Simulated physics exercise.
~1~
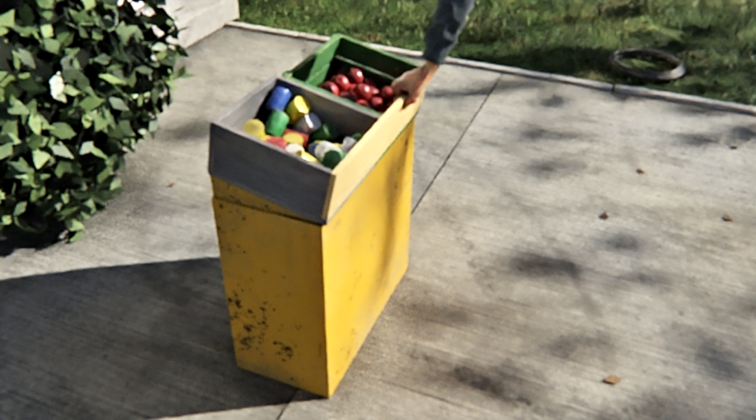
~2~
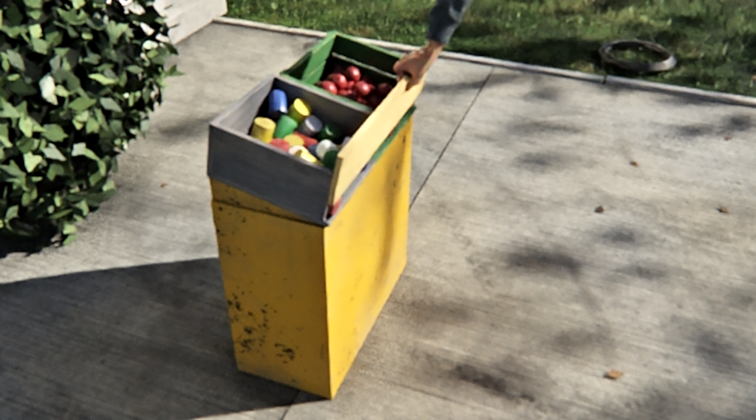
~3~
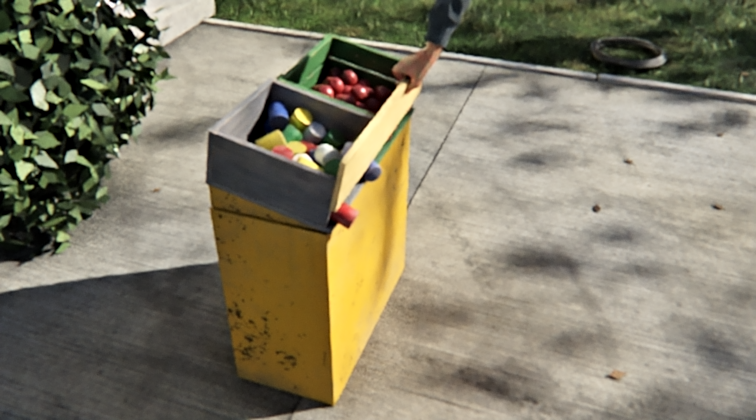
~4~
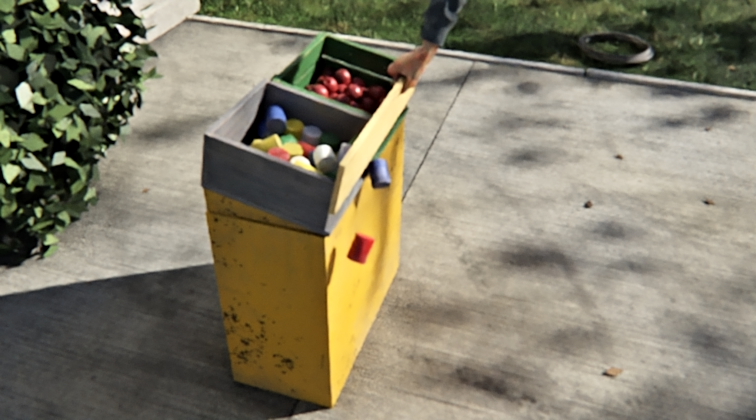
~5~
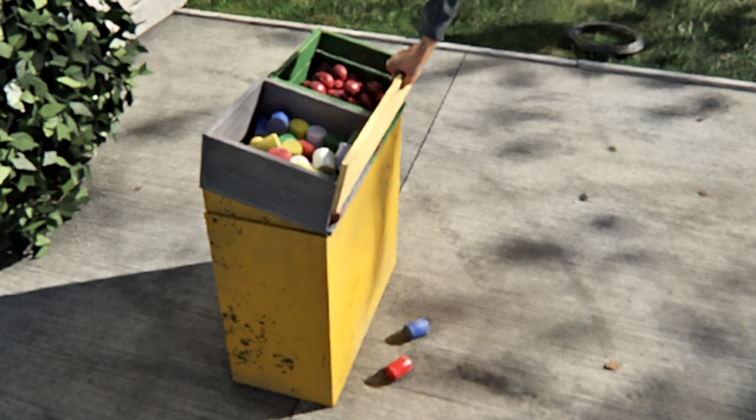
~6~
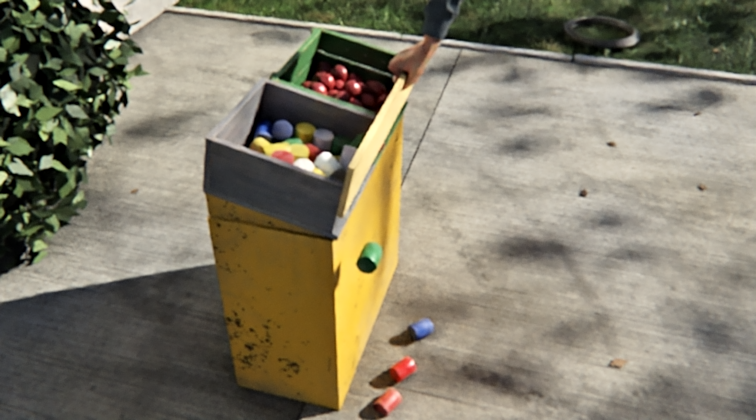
On a concrete patio, a hand raises a gate on sloping bins, and a few colourful jars drop out while red apples stay.
